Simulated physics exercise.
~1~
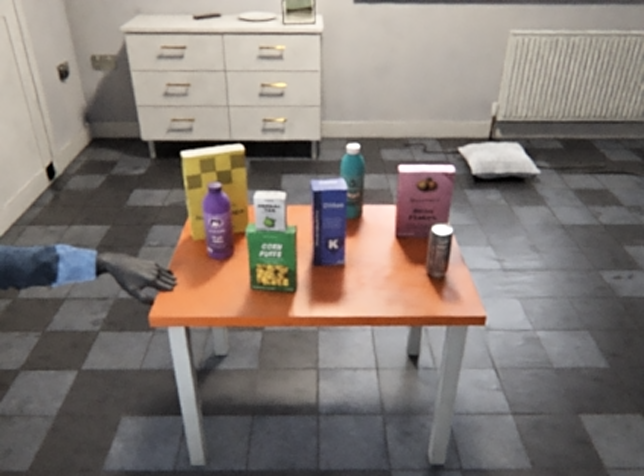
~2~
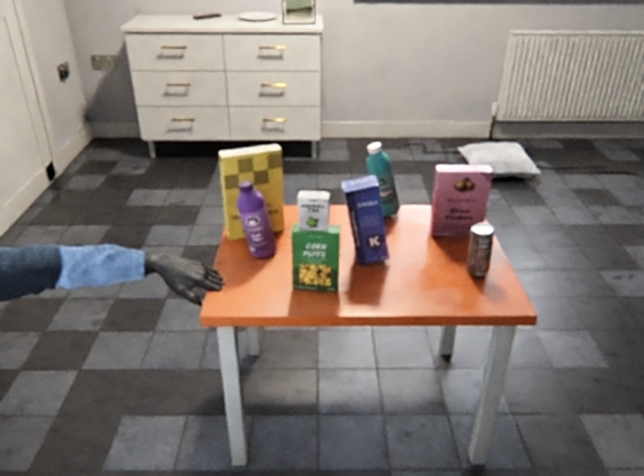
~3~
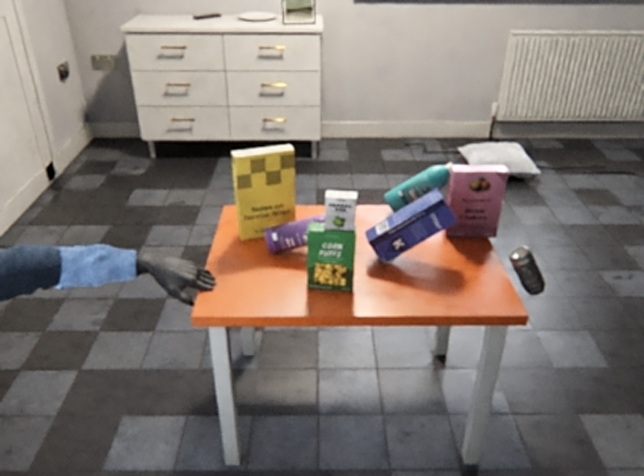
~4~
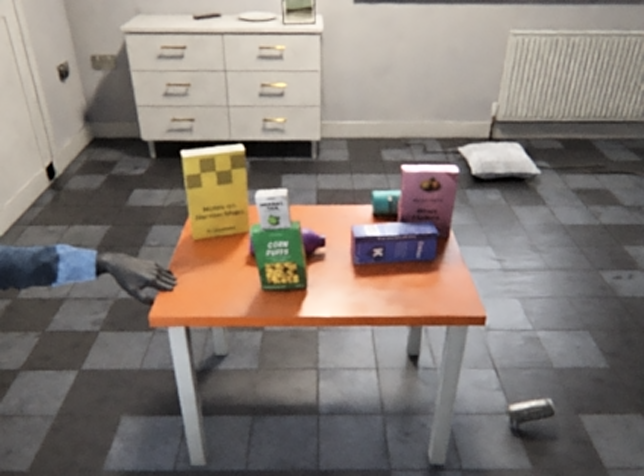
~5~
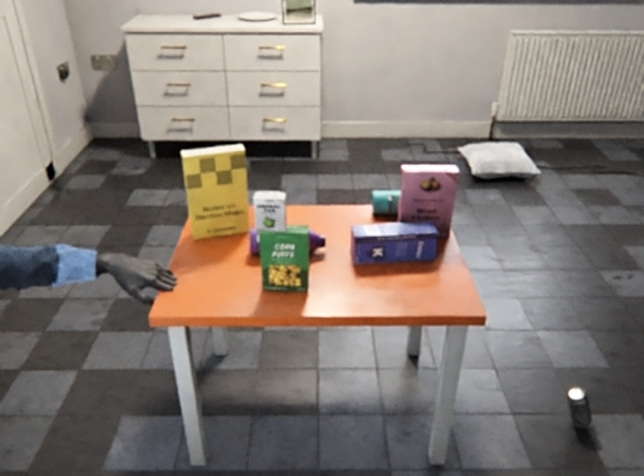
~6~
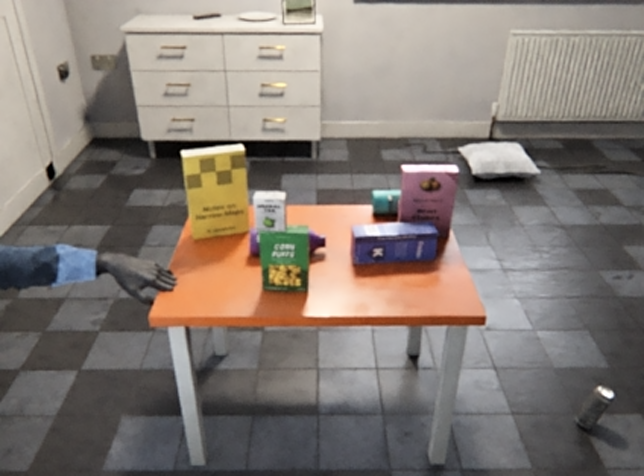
In a grey-tiled room with white drawers and a radiator, a gloved hand rests by the left edge of an orange table holding eight cartons, bottles and other items. The table slides a short way right, and the purple bottle, turquoise bottle and blue carton begin to lean. The purple bottle topples, the others tilt further, and the grey can tumbles off the right side. The table moves back left with the hand as the can lands on the floor and rolls right. Both bottles and the blue carton end up lying on the table, while the other four items stay upright.
